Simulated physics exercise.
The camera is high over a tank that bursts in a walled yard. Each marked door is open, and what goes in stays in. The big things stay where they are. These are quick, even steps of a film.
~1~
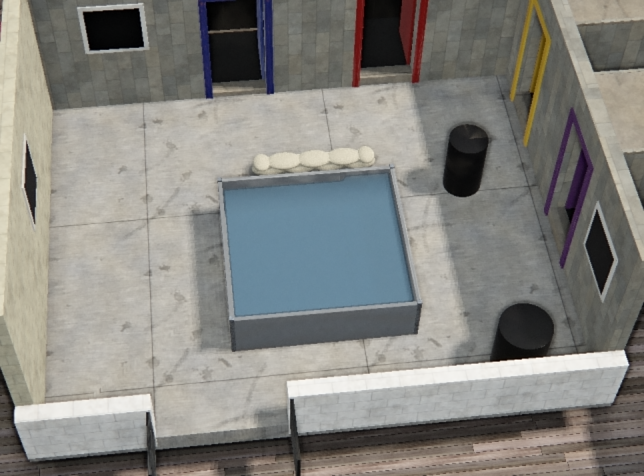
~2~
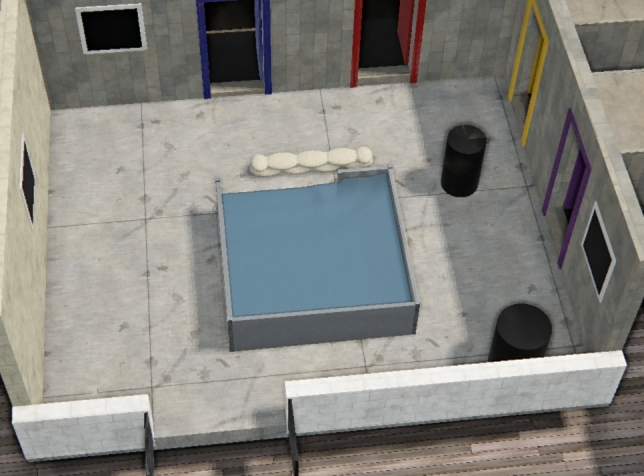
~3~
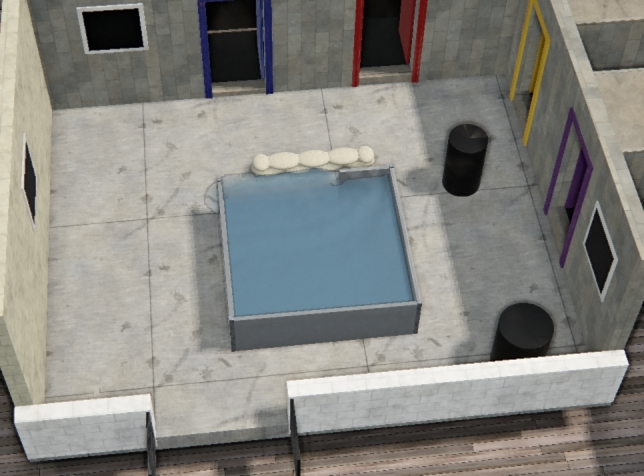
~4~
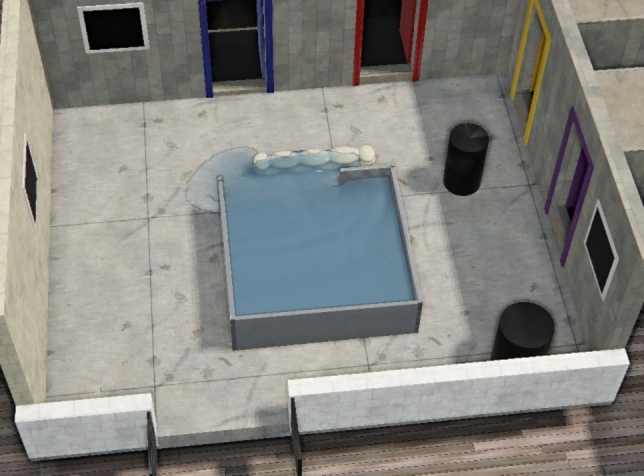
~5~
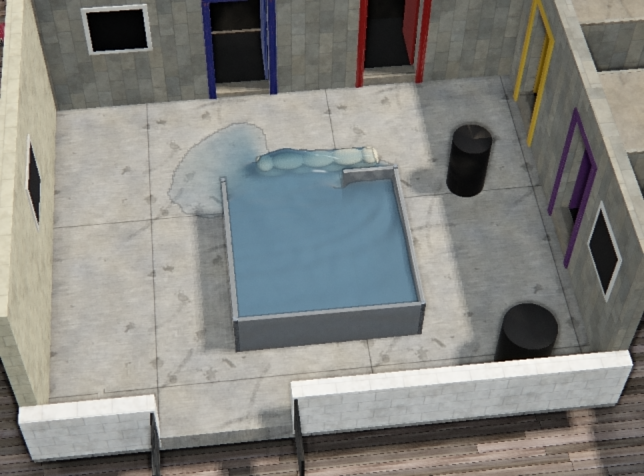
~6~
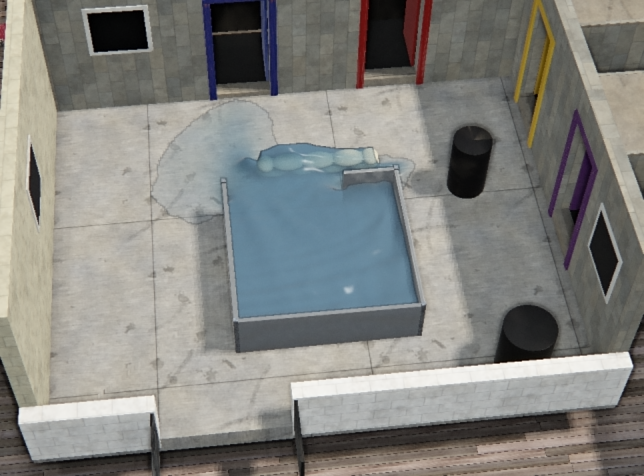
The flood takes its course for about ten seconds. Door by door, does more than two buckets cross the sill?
One by one: The yellow door stays under that; the blue door takes more than that; the purple door stays under that; the red door stays under that.
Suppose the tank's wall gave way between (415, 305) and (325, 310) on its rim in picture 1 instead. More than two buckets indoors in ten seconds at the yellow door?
One by one: Yellow door holds.
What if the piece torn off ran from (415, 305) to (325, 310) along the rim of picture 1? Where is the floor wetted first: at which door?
It is the purple-painted one.
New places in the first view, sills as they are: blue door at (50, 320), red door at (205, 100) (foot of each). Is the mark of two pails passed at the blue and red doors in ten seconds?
One by one: The blue one lets less in; the red one goes over.
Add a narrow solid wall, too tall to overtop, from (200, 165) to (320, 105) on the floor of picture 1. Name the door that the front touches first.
First comes the red door.
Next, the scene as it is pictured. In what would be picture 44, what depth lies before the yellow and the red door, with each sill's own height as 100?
Near 50 and 50 in a hundred.
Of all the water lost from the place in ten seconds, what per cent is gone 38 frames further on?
I make it 50 per cent.
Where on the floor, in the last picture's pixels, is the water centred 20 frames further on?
Around (274, 208).
A moment on, water covers 30 % of the floor; the yellow door not reached, the blue door over two buckets in, the purple door not reached, the red door not reached.
Next, water covers 50 % of the floor; the yellow door wet at the sill, nothing in, the blue door far over two buckets in, the purple door not reached, the red door wet at the sill, nothing in.
Then, water covers 60 % of the floor; the yellow door wet at the sill, nothing in, the blue door far over two buckets in, the purple door wet at the sill, nothing in, the red door wet at the sill, nothing in.
Later, water covers 90 % of the floor; the yellow door wet at the sill, nothing in, the blue door far over two buckets in, the purple door wet at the sill, nothing in, the red door wet at the sill, nothing in.
In the end, water covers 95 % of the floor; the yellow door wet at the sill, nothing in, the blue door far over two buckets in, the purple door wet at the sill, nothing in, the red door wet at the sill, nothing in.
